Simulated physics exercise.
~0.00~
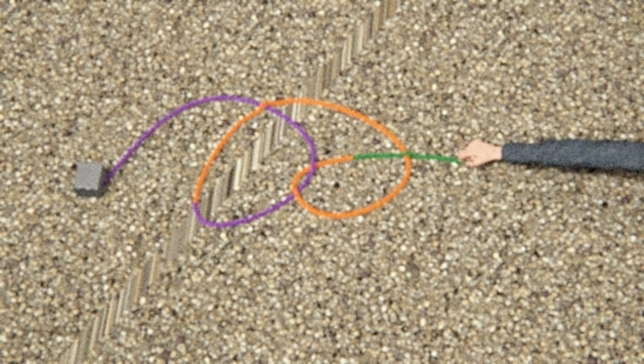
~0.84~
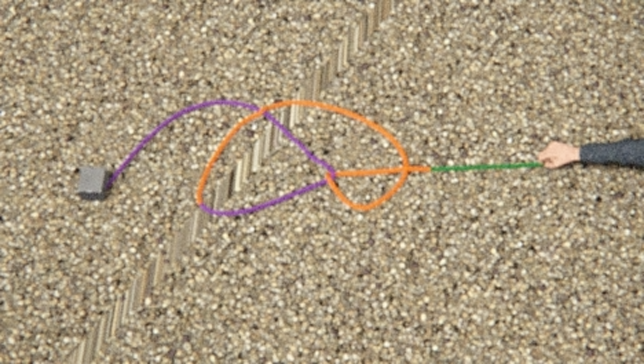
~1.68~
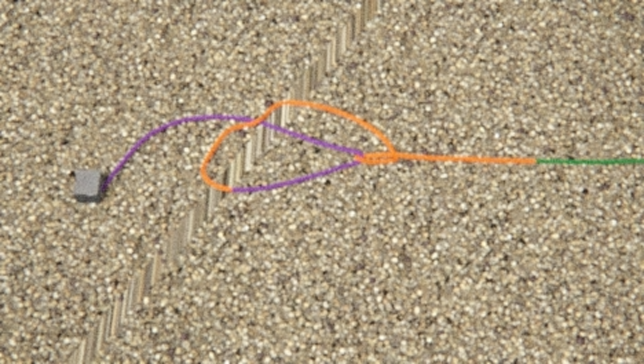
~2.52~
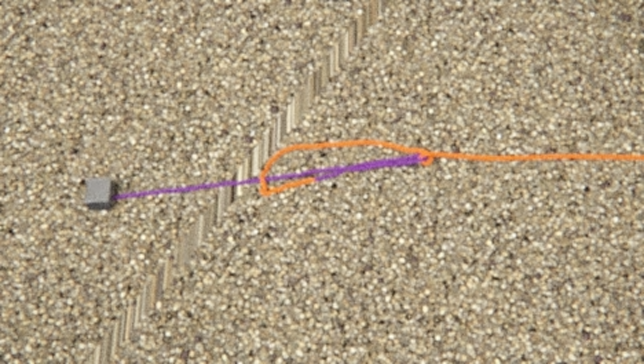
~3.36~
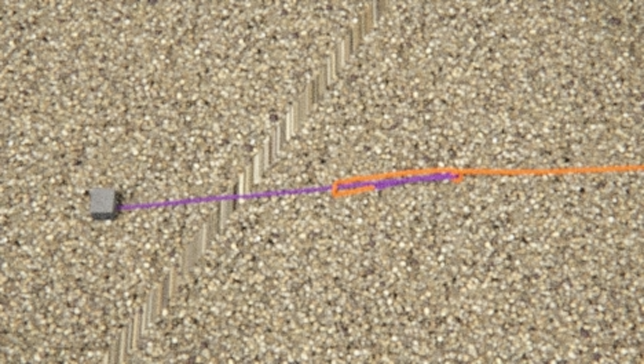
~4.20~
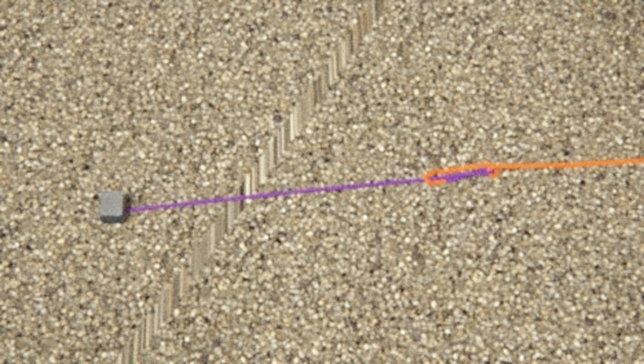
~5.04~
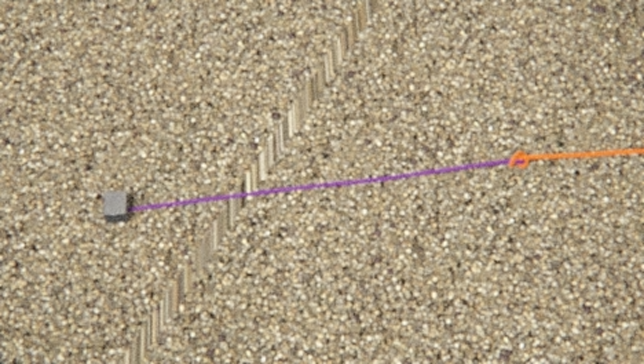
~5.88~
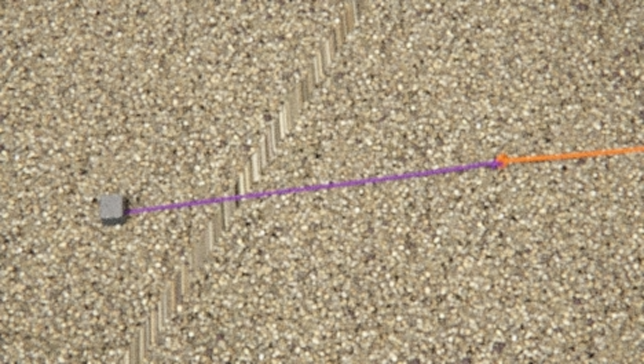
A hand pulls the looped rope to the right until it tightens into a small knot.
